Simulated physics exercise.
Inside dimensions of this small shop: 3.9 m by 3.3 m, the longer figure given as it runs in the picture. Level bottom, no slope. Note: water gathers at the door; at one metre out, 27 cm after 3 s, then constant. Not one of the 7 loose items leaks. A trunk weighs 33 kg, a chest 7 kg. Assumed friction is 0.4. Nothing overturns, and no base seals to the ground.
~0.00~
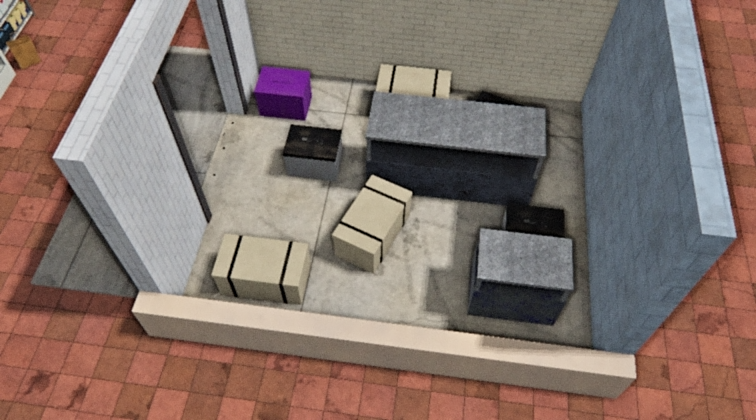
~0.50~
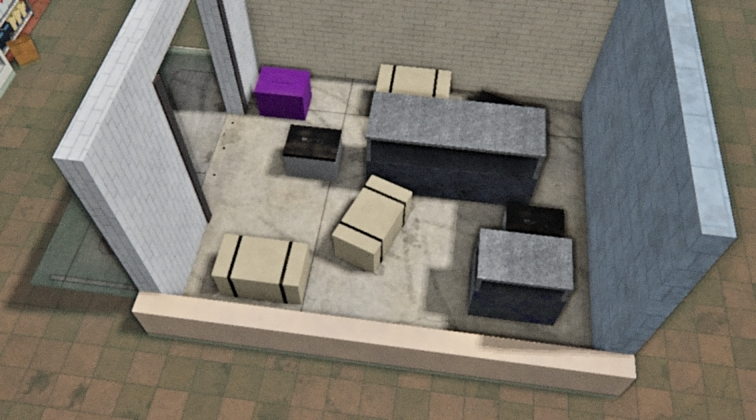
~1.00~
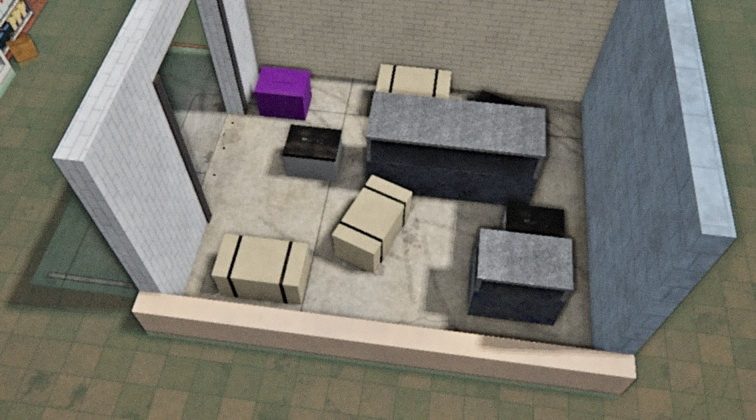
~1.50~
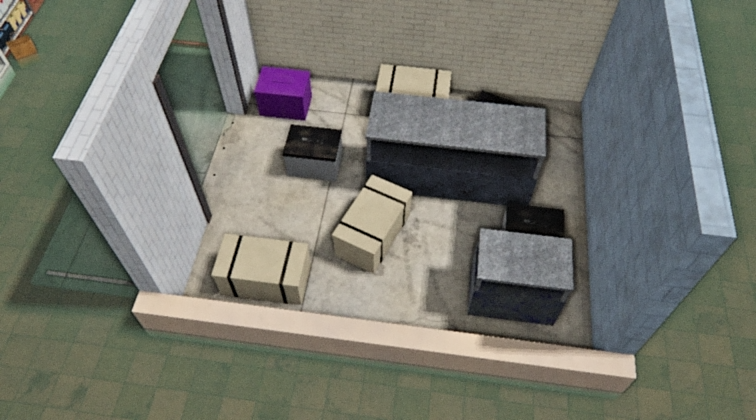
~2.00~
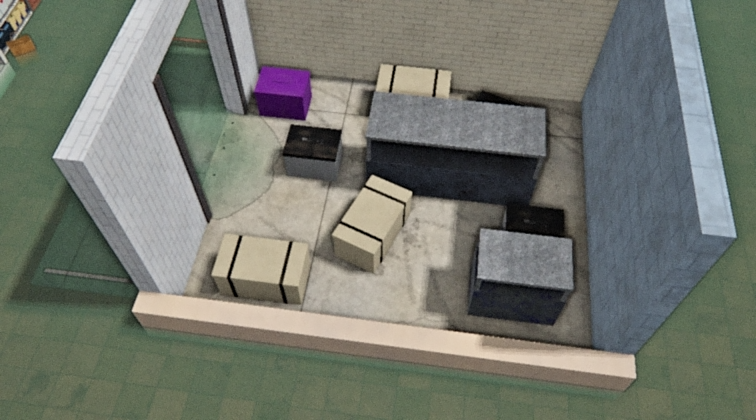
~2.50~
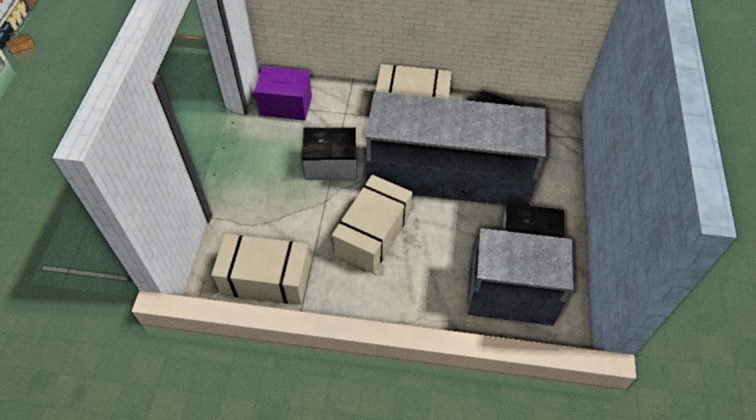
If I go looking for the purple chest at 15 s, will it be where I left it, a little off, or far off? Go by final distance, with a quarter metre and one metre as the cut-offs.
You will find it a little off.
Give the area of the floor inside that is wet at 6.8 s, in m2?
Some 11.0 m2 of it.
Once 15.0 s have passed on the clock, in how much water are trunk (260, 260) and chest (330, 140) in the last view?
Depths: Near 24 cm, then near 26 cm.
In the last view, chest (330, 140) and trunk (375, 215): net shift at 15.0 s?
250 cm, 100 cm.
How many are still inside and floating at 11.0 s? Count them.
At that instant the tally stands at 7.
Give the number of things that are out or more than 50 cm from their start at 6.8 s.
By my tally, 4.
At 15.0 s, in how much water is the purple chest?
Roughly 23 cm.
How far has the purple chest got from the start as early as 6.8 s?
30 cm or so by then.
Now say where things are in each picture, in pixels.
The first frame shows the purple chest at (282, 81), on the bottom; 0.0 m2 under water; 0 of 7 have shifted.
The second frame shows the purple chest at (282, 81), on the bottom; 0.0 m2 under water; 0 of 7 have shifted.
The third frame shows the purple chest at (282, 81), on the bottom; 0.0 m2 under water; 0 of 7 have shifted.
The fourth frame shows the purple chest at (282, 81) rests on the ground; water covers 0.0 m2; 0 of 7 have shifted.
The fifth frame shows the purple chest at (282, 81) rests on the ground; 0.6 m2 under water; 0 of 7 have shifted.
The sixth frame shows the purple chest at (282, 81), on the bottom; 1.4 m2 under water; 1 of 7 have shifted.
After 3.5 s the purple chest is near (284, 75), 0.1 m from its start, aground; 1 afloat.
After 6.8 s the purple chest is near (312, 81), 0.3 m from its start, afloat; 6 afloat.
After 11.0 s the purple chest is near (291, 89), 0.3 m from its start, afloat; 7 afloat.
After 15.0 s the purple chest is near (327, 62), 0.5 m from its start, afloat; 7 afloat.
